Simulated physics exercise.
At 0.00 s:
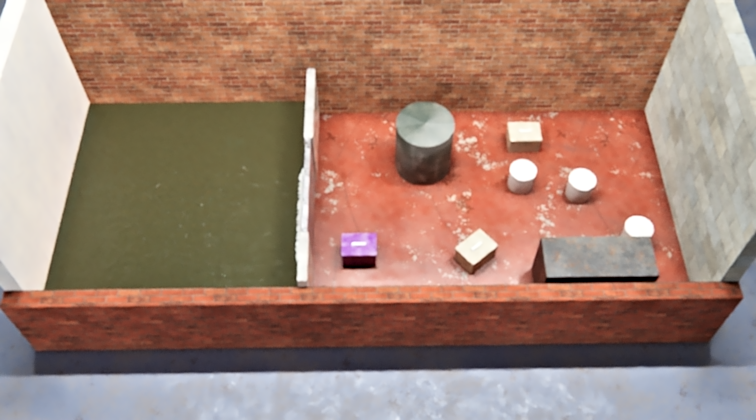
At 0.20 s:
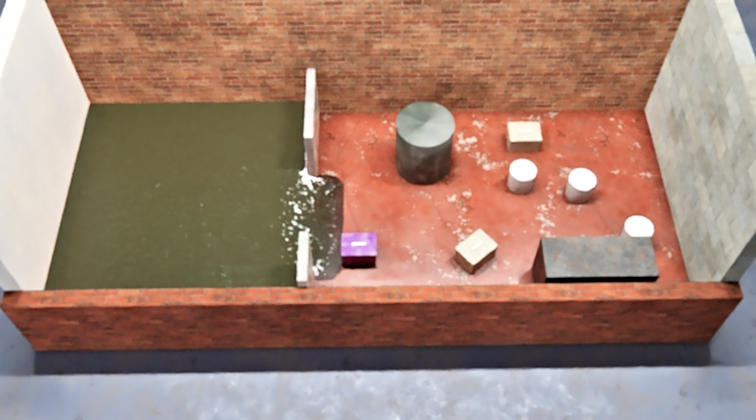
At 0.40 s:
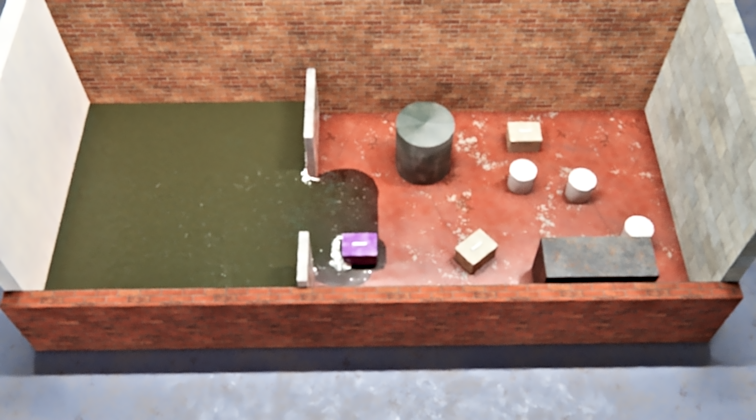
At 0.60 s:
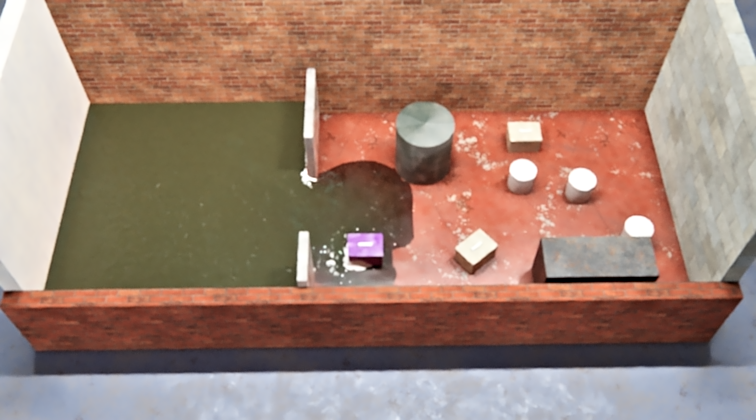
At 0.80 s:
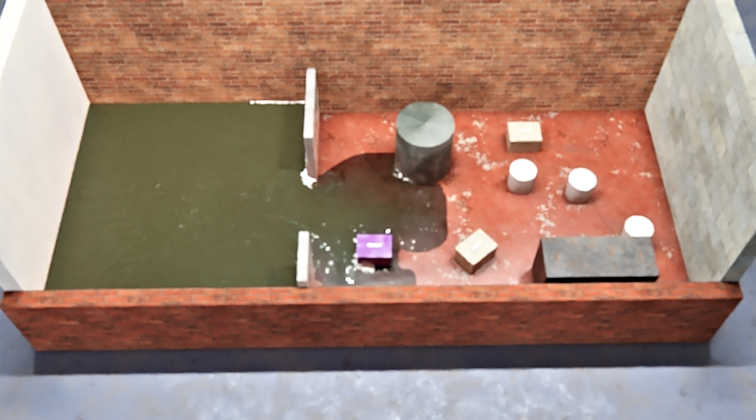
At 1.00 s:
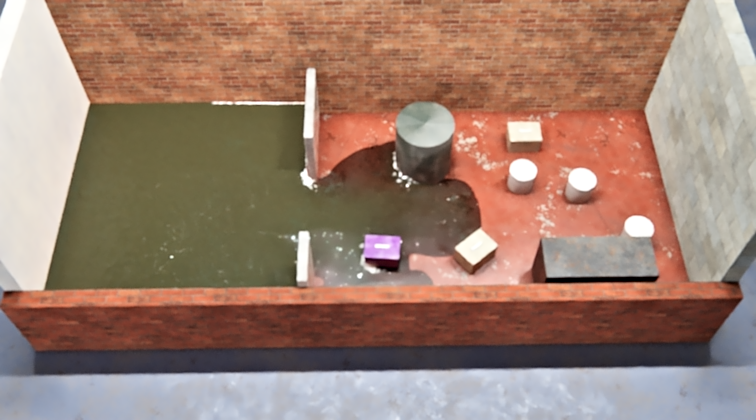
Two adjoining brick-walled rooms are seen from a high, fixed viewpoint, the left one covered in dark green water and the right one with a dry red floor. A large grey-green cylinder, white pails, tan boxes, a dark block and a purple tote stand on the right. A gap opens in the partition, water spreads rightward around the cylinder, and the purple tote shifts slightly right.
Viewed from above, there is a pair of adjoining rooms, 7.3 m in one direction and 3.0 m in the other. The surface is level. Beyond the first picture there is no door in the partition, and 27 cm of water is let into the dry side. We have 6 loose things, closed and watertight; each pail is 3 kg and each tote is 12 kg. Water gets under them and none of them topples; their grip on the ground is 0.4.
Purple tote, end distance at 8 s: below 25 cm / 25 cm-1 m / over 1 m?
Long way.
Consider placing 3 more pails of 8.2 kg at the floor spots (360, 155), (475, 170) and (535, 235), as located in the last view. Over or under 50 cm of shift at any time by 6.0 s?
First does not reach it, second does not reach it, third exceeds it.
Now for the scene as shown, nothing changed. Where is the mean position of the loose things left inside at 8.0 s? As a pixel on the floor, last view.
Mean floor pixel: About (523, 185).
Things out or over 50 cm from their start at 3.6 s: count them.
5.
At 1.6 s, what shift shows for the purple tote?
Some 60 cm from the start.
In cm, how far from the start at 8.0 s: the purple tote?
It's about 200 cm away.
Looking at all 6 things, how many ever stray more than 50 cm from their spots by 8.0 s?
I count 5.
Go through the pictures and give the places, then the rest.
The purple tote at (359, 244) rests on the ground; 8.6 m2 under water; 0 of 6 have shifted, in the first picture.
The purple tote at (359, 244) rests on the ground; 9.1 m2 under water; 0 of 6 have shifted, in the second picture.
The purple tote at (360, 244), on the bottom; 9.7 m2 under water; 0 of 6 have shifted, in the third picture.
The purple tote at (365, 245) rests on the ground, 7 cm from its start; 10.4 m2 under water; 1 of 6 have shifted, in the fourth picture.
The purple tote at (374, 246) rests on the ground, 18 cm from its start; 11.1 m2 under water; 1 of 6 have shifted, in the fifth picture.
The purple tote at (382, 247), on the bottom, 27 cm from its start; water covers 11.8 m2; 1 of 6 have shifted, in the sixth picture.
After 1.6 s the purple tote is near (412, 254), 0.6 m from its start, aground; 0 afloat.
After 3.6 s the purple tote is near (521, 286), 1.9 m from its start, afloat; 4 afloat.
After 5.6 s the purple tote is near (522, 292), 1.9 m from its start, aground; 4 afloat.
After 8.0 s the purple tote is near (517, 286), 1.8 m from its start, afloat; 5 afloat.
